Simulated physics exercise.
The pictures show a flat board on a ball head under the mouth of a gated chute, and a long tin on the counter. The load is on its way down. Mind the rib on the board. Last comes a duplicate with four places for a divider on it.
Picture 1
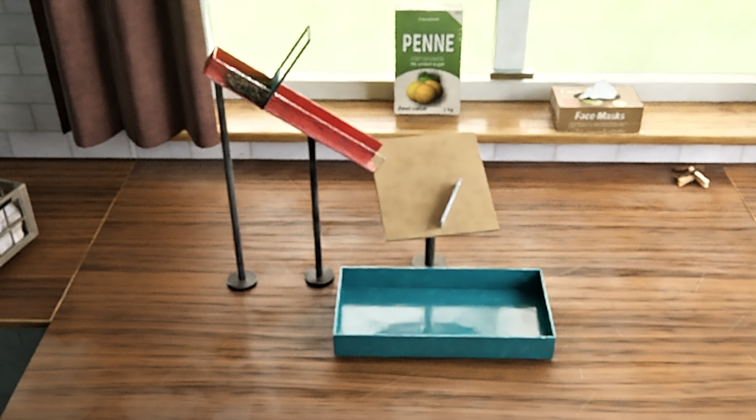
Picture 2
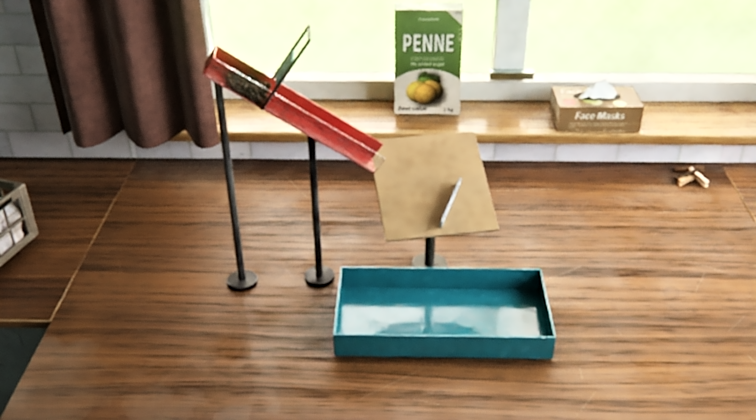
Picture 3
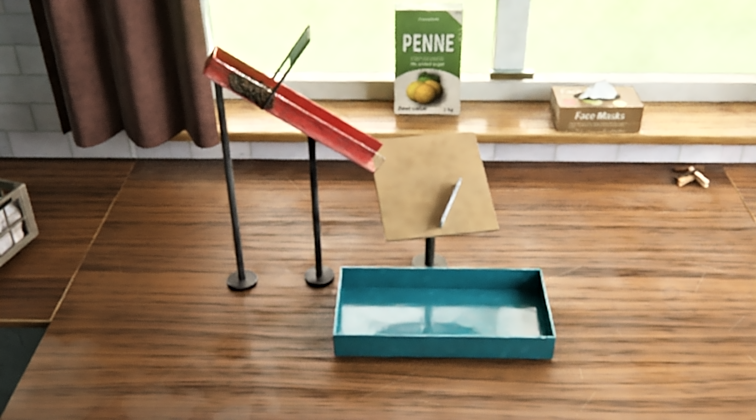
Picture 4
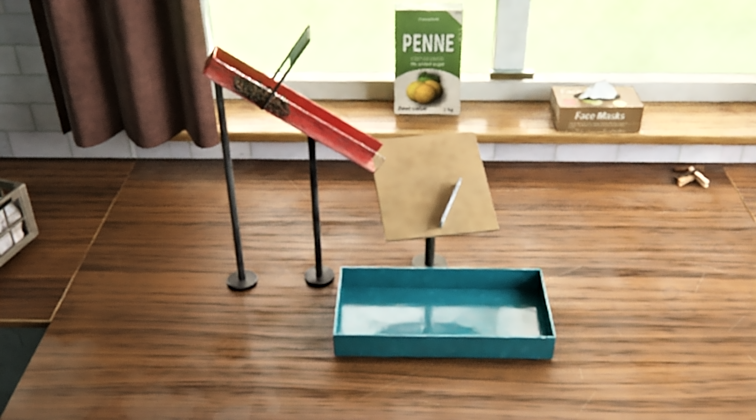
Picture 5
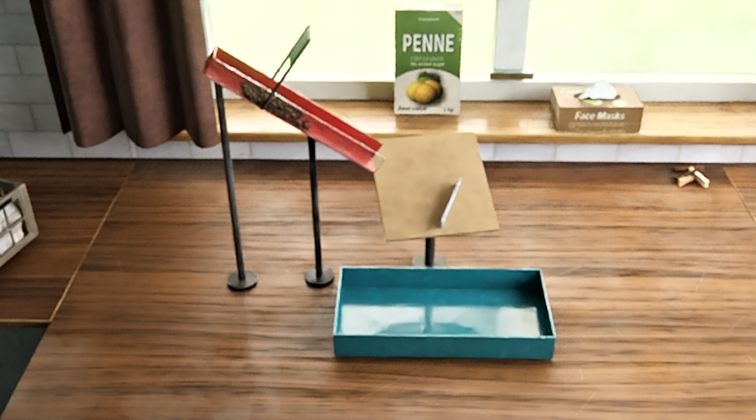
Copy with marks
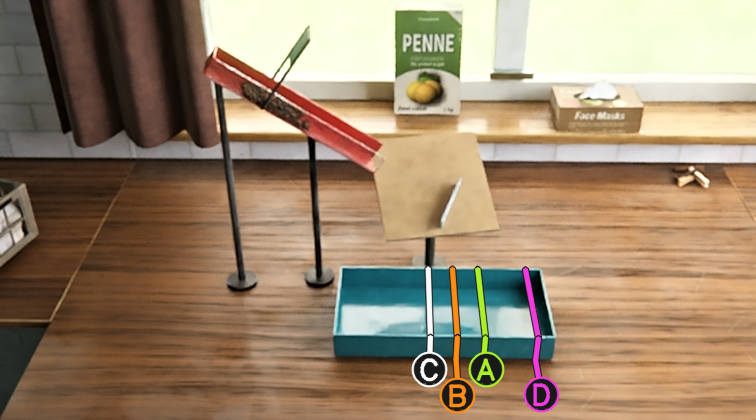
Dark allspice berries slide a short way down the sloping red chute, passing beneath its raised gate.
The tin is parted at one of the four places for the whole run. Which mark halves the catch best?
Choose C.
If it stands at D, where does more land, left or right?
More lands on the left.
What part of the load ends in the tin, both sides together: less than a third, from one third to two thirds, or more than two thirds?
More than two thirds.
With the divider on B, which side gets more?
Left.
On the marked copy, line A crosses the front rim at (485, 336); line B crosses the front rim at (457, 336); line C crosses the front rim at (430, 335); line D crosses the front rim at (538, 337).
Choosing A, of what is caught, nearly all on the left of the divider, a stray few on the right.
Choosing B, of what is caught, nearly all on the left of the divider, a small part on the right.
Choosing C, of what is caught, about two thirds on the left of the divider, about a third on the right.
Choosing D, of what is caught, nearly all on the left of the divider, a stray few on the right.
